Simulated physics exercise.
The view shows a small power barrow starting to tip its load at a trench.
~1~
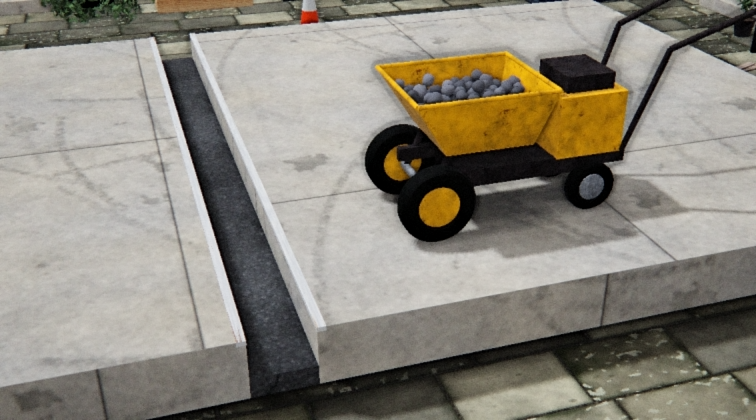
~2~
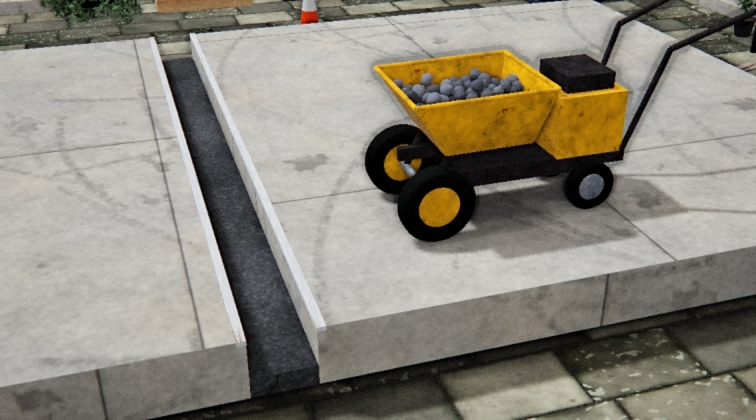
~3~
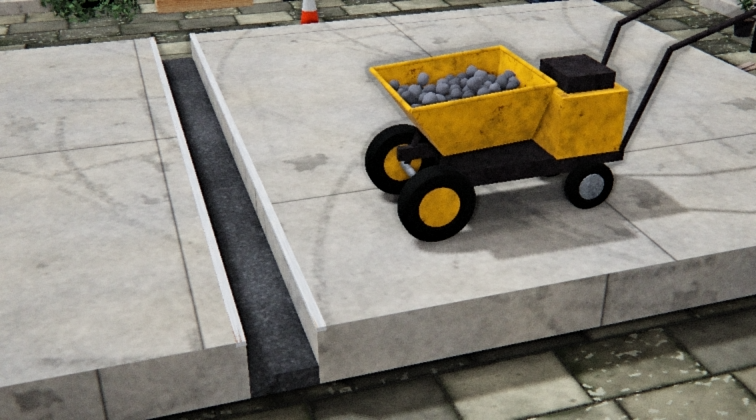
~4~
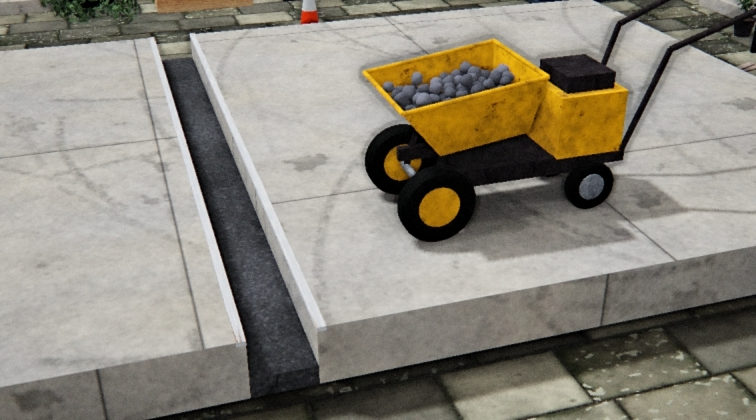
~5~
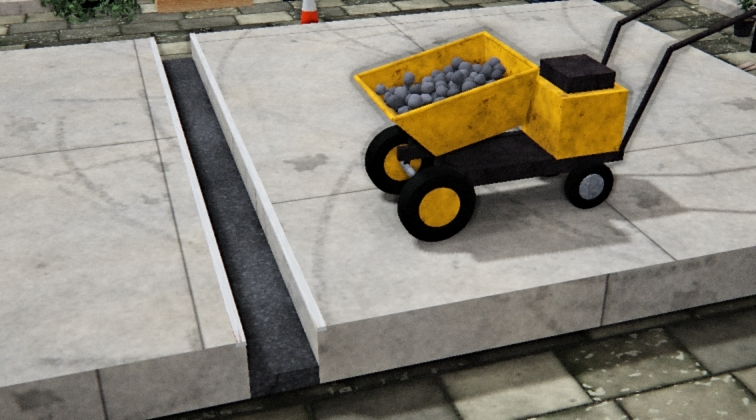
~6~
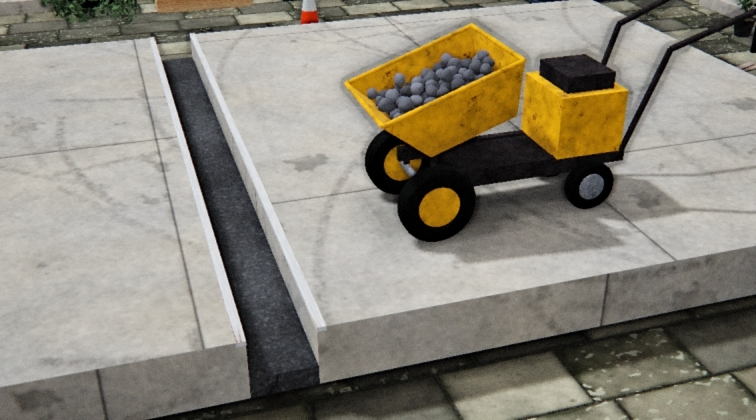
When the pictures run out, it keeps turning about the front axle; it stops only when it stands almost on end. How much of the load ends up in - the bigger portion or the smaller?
Majority in.
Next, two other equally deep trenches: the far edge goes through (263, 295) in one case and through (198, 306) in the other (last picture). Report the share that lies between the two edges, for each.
50 %, then 70 %.
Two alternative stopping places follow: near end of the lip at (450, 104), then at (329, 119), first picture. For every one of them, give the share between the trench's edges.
First spot: About 30 percent; second spot: About 30 percent.
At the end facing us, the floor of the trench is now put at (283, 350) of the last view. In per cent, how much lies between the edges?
The share would be around 60 in a hundred.
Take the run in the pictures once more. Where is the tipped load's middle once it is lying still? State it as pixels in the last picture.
Roughly at (259, 260), give or take.
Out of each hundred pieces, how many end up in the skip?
0 per cent or so.
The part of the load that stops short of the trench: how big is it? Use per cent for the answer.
Close to 25 in a hundred.
Shortly afterwards, skip tipped steeply; the whole lot in the skip.
Next, skip tipped right over; the bulk in the skip; a little short of the trench; only a few in or heaped over the trench; only a few falling.
Some moments later, skip tipped right over; near a quarter in the skip; near a quarter short of the trench; near half in or heaped over the trench.
In the end, skip tipped right over; near a quarter short of the trench; the bulk in or heaped over the trench; none at all beyond it.
